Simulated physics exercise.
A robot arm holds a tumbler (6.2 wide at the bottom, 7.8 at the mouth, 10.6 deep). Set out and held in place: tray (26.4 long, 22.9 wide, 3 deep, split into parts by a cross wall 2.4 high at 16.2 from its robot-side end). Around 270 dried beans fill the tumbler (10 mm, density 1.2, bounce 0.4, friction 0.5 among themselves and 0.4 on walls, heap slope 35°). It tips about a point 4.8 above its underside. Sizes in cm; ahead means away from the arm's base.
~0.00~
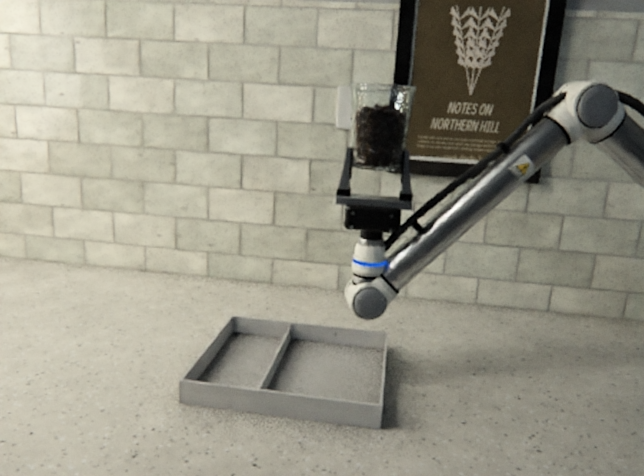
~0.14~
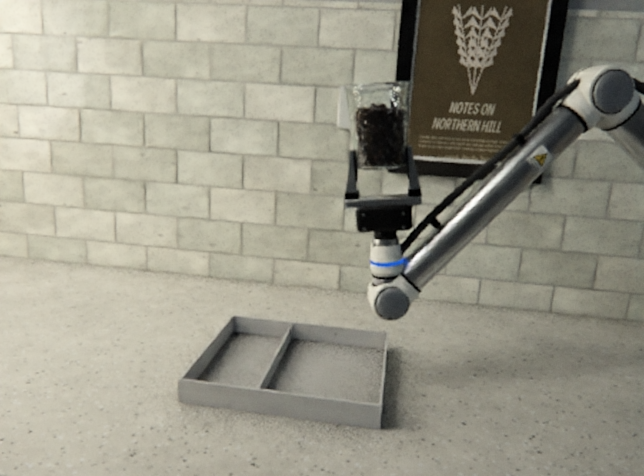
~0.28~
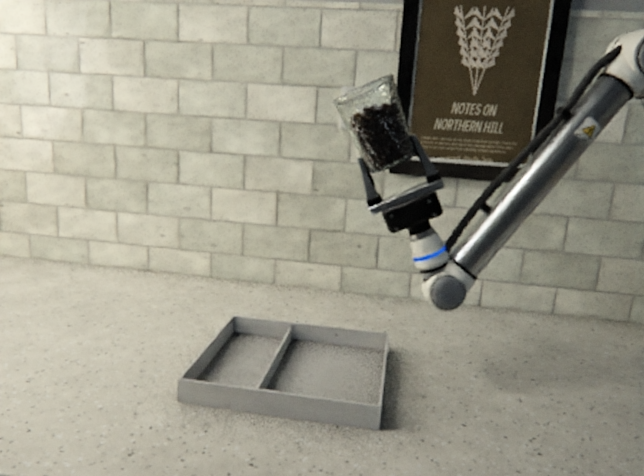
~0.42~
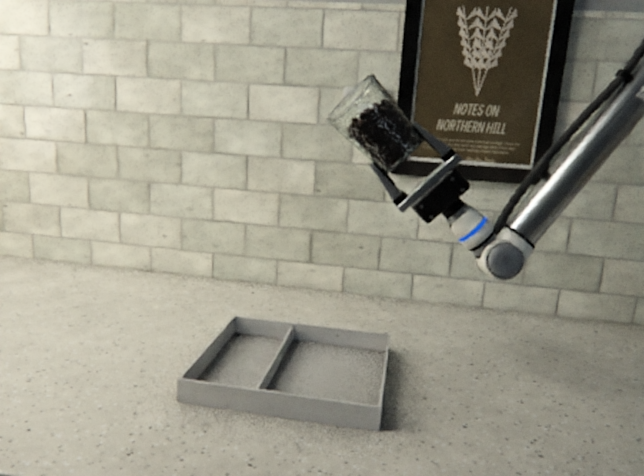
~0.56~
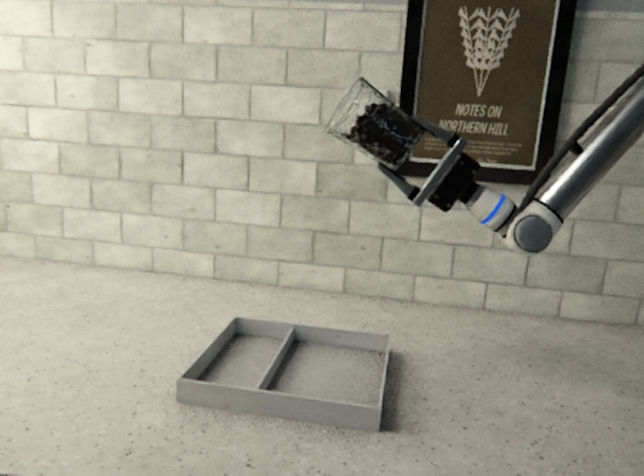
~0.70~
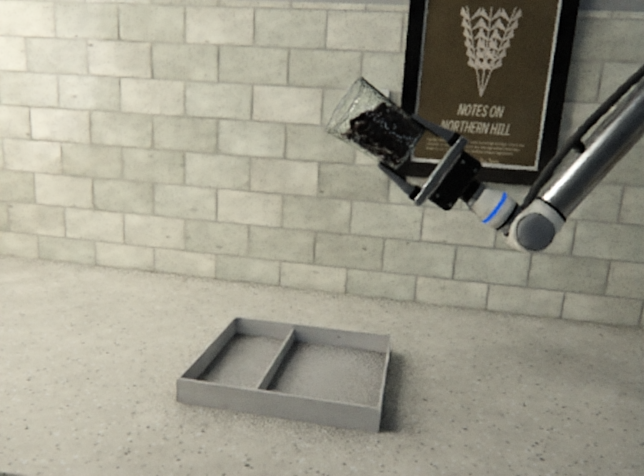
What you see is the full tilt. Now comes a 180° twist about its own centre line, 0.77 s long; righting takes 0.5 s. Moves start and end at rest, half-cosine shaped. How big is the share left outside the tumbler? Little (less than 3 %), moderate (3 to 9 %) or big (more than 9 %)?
Answer: Little; less than 3 % of the dried beans finish outside the tumbler.
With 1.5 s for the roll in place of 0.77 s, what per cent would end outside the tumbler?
Then about 0 per cent.
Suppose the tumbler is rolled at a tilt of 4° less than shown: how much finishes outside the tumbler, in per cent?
Some 0 per cent.
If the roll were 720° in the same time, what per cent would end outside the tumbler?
It would be near 0 per cent.
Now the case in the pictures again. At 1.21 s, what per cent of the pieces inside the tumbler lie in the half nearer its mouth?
About 40 per cent.
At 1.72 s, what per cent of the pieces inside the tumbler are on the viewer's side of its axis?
About 55 per cent.
After 1.21 s, tipped 60°, highest piece 41 above the table; 274 in the tumbler.
After 1.72 s, tipped 31°, highest piece 40 above the table; 274 in the tumbler.
After 2.17 s, upright, highest piece 42 above the table; 274 in the tumbler.
After 2.87 s, upright, highest piece 42 above the table; 274 in the tumbler.
In the end, 274 in the tumbler. That is 0 % outside the tumbler.
